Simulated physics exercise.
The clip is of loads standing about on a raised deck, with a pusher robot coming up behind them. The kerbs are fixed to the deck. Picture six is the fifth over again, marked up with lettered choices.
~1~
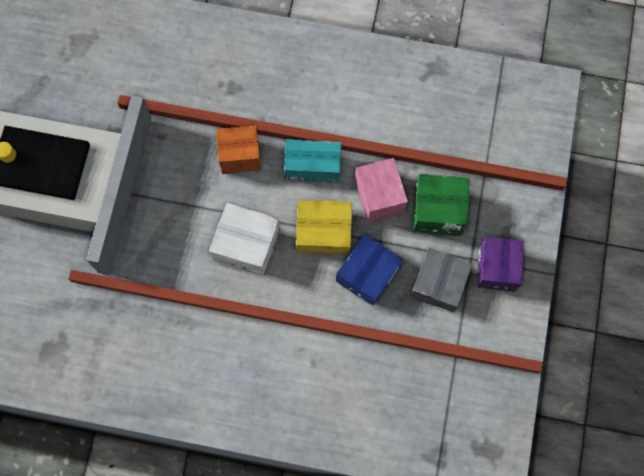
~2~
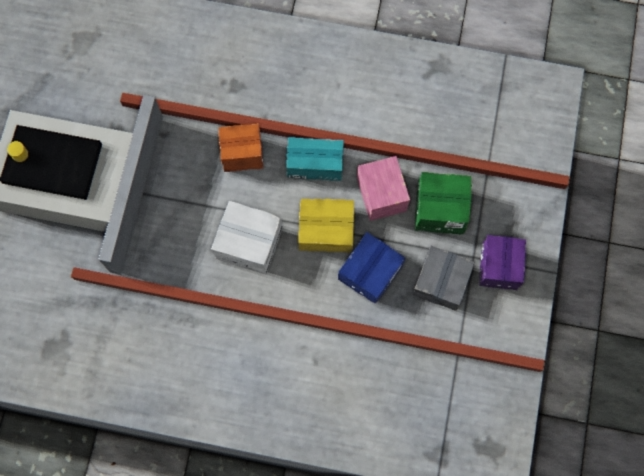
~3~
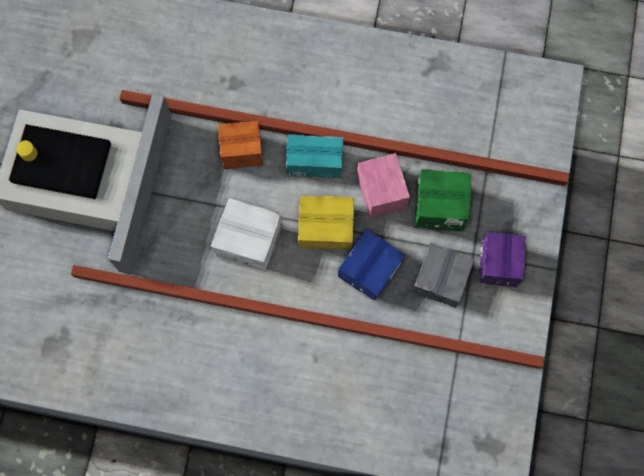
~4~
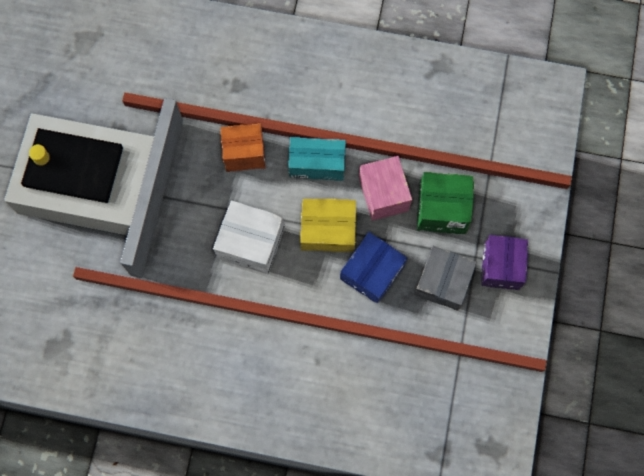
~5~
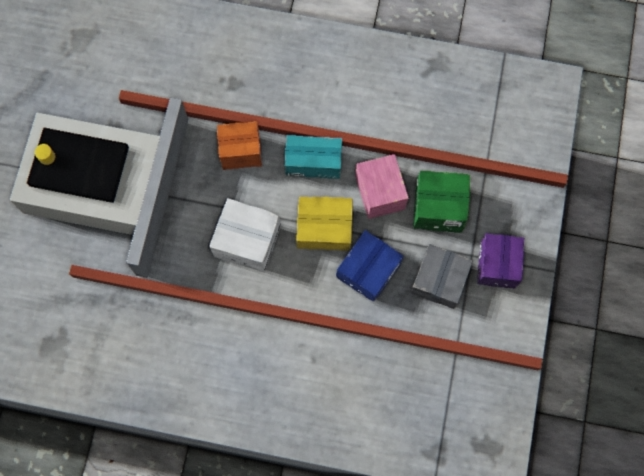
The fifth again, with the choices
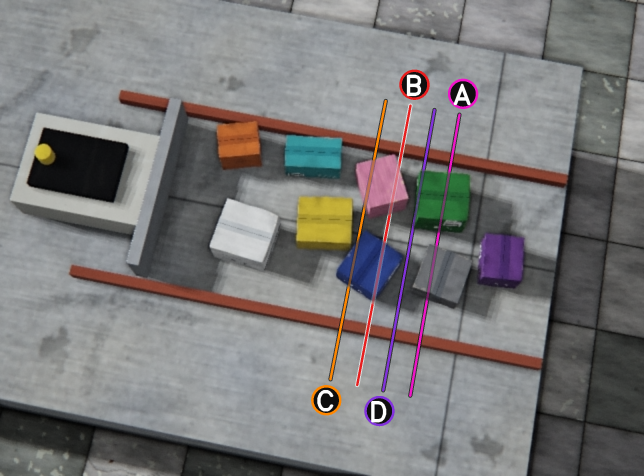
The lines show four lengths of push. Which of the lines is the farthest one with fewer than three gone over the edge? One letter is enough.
Stop at D.
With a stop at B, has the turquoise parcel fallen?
No.
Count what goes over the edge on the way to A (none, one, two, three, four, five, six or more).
In all, three.
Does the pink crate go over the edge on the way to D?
No.
On the marked copy, A at (436, 249); B at (385, 239); C at (359, 234); D at (410, 244).
Following D. Soon after the start, robot (175, 183); turquoise parcel (334, 165); orange box (287, 156).
Later, robot (267, 201); purple box (509, 263); green parcel (512, 212).
In the end, robot (337, 215); green parcel over the edge; purple box over the edge; two fallen.
As for the rest, A drops three; B is within the limit but short; C is within the limit but short.
